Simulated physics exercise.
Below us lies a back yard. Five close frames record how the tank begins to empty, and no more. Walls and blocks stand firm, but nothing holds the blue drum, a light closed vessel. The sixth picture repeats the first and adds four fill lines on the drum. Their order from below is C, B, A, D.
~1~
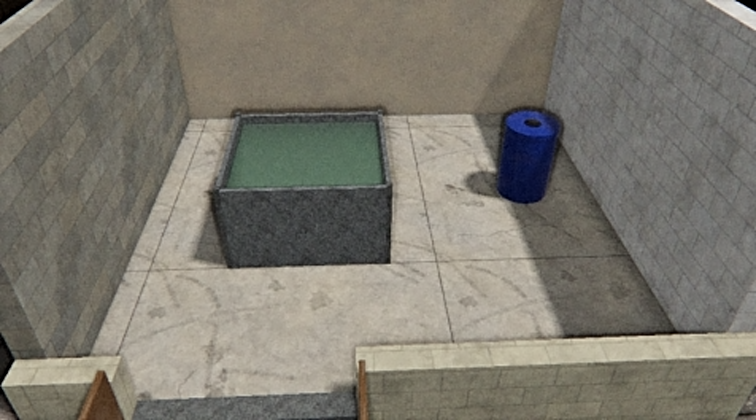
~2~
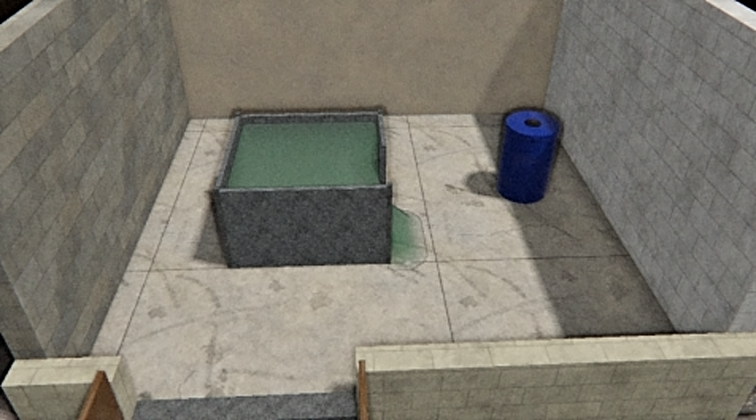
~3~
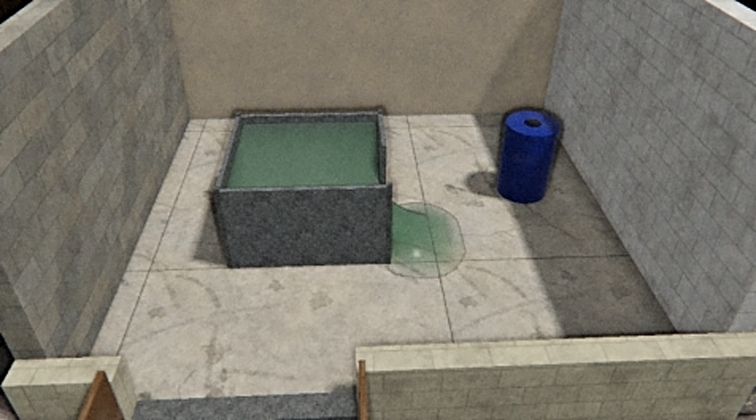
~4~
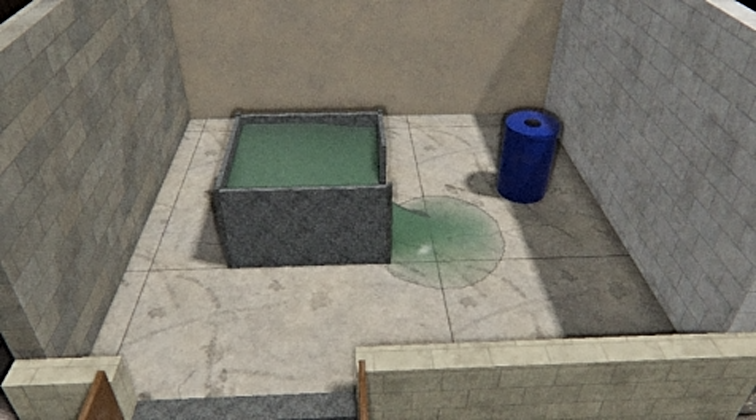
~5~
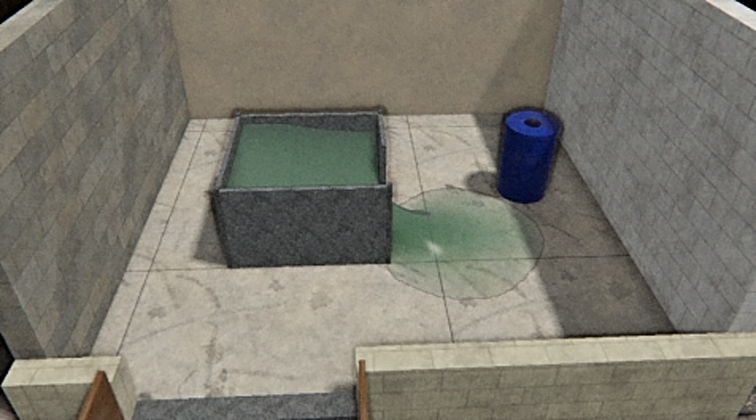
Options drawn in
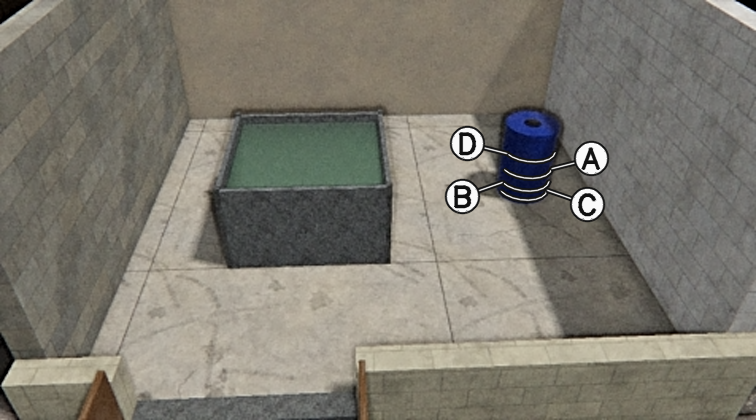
A square dark grey tank of green liquid stands left of centre in a pale-paved back yard, seen from above and facing a tan rear wall. A blue drum stands at the right near a grey block side wall, with a low pale wall and open gate in front. Green liquid pours from the tank's right side and spreads rightward across the paving, while the camera stays still.
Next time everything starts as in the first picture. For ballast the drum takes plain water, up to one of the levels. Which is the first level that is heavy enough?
It is A.
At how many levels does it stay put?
Two.
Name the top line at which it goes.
The answer is B.
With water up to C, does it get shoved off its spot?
Yes, it does.
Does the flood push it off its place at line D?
No, not at all.
On the marked copy, A at (532, 178); B at (530, 191); C at (528, 200); D at (535, 161); from the bottom up C, B, A, D.
Choosing A, it does not move.
Choosing B, it is pushed about its own width away.
Choosing C, it is pushed about 4 times its own width away.
Choosing D, it does not move.
